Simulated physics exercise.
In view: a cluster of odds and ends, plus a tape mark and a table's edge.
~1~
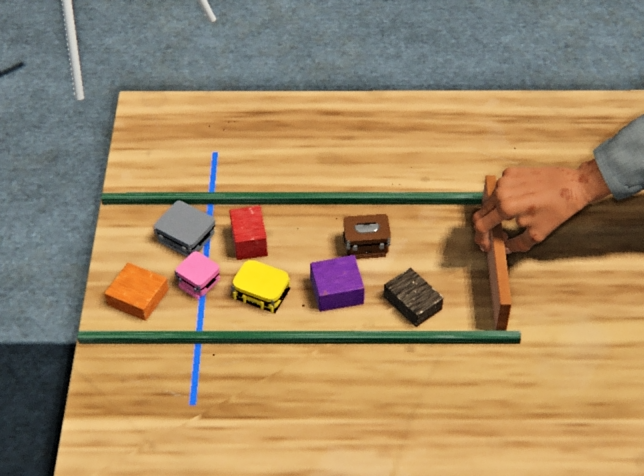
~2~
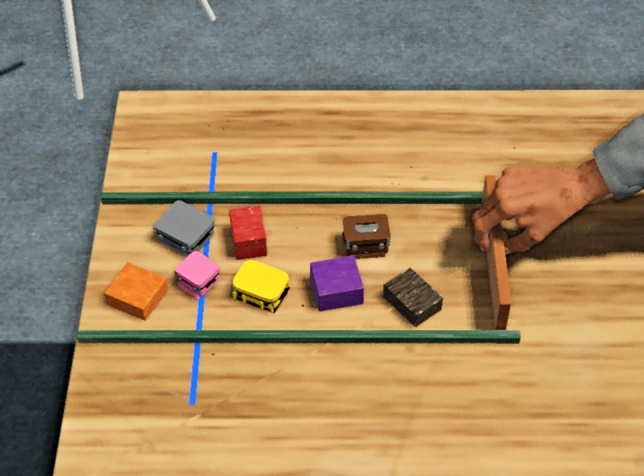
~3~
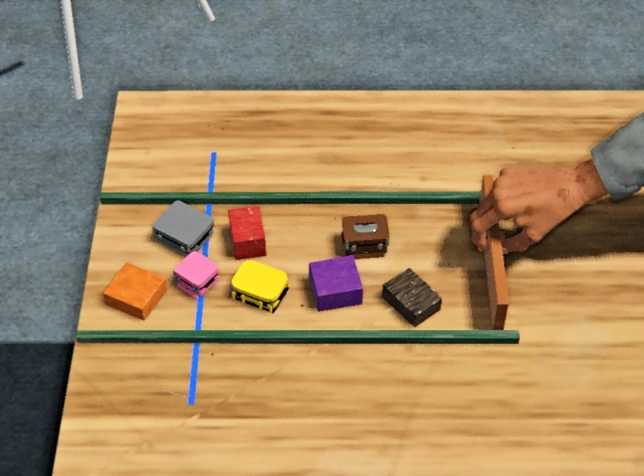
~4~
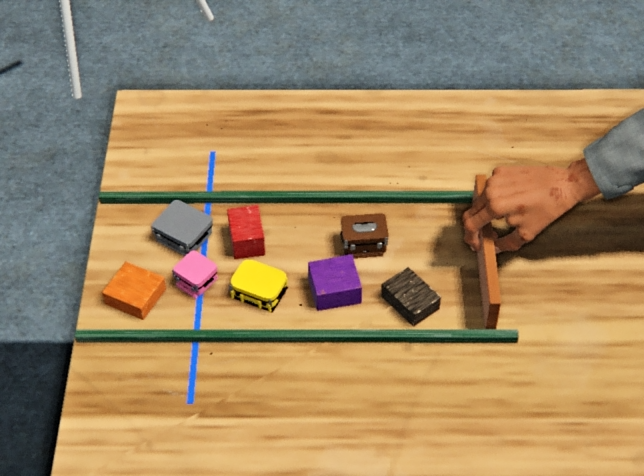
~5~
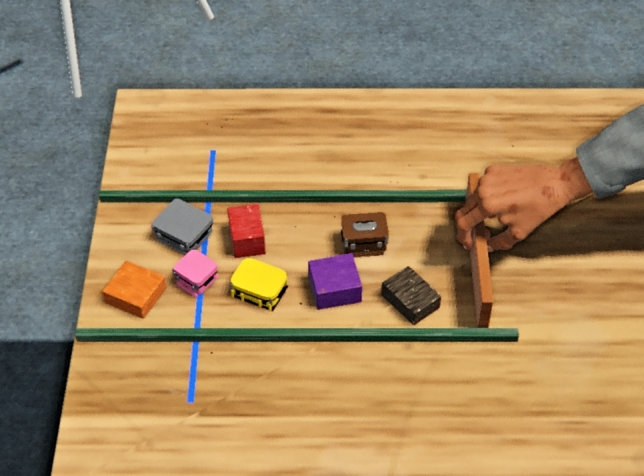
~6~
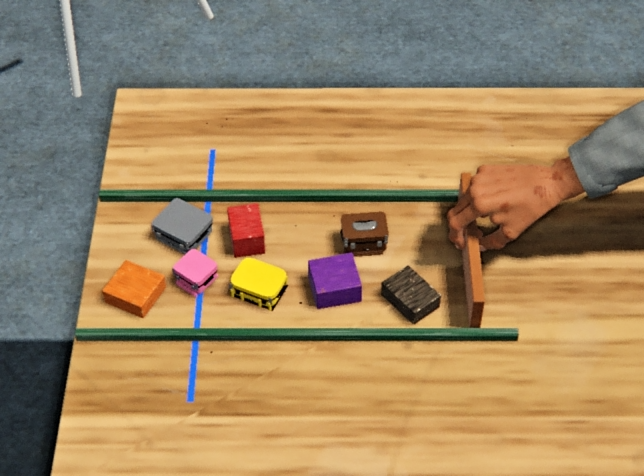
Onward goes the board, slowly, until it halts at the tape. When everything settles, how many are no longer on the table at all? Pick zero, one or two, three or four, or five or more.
One or two are off the table.
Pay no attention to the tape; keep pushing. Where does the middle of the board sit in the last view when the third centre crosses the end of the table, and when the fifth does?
Near (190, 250) first, near (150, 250) second.
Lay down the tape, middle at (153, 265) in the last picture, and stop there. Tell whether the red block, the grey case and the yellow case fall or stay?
The red block stays put; the grey case topples down; the yellow case topples down.
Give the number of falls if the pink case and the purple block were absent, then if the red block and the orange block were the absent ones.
In order, the numbers are 0 and 1.
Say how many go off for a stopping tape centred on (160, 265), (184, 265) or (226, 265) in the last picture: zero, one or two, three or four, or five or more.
Results per position - three to four / three or four / just one or two.
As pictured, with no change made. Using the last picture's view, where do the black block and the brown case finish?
The black block ends at (182, 286) and the brown case at (182, 233).
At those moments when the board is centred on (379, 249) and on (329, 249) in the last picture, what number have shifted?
Well, it's 3 at the first one and 5 at the second.
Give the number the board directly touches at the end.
At rest, 2 are in contact.
A little later, none off yet; orange block at rest near (134, 289); grey case at rest near (183, 228); pink case at rest near (196, 274).
Next, none off yet; orange block shifted a little near (119, 290); grey case moving near (176, 228); pink case shifted well along near (140, 260).
When it is over, the number that fall off is one or two; down, orange block.
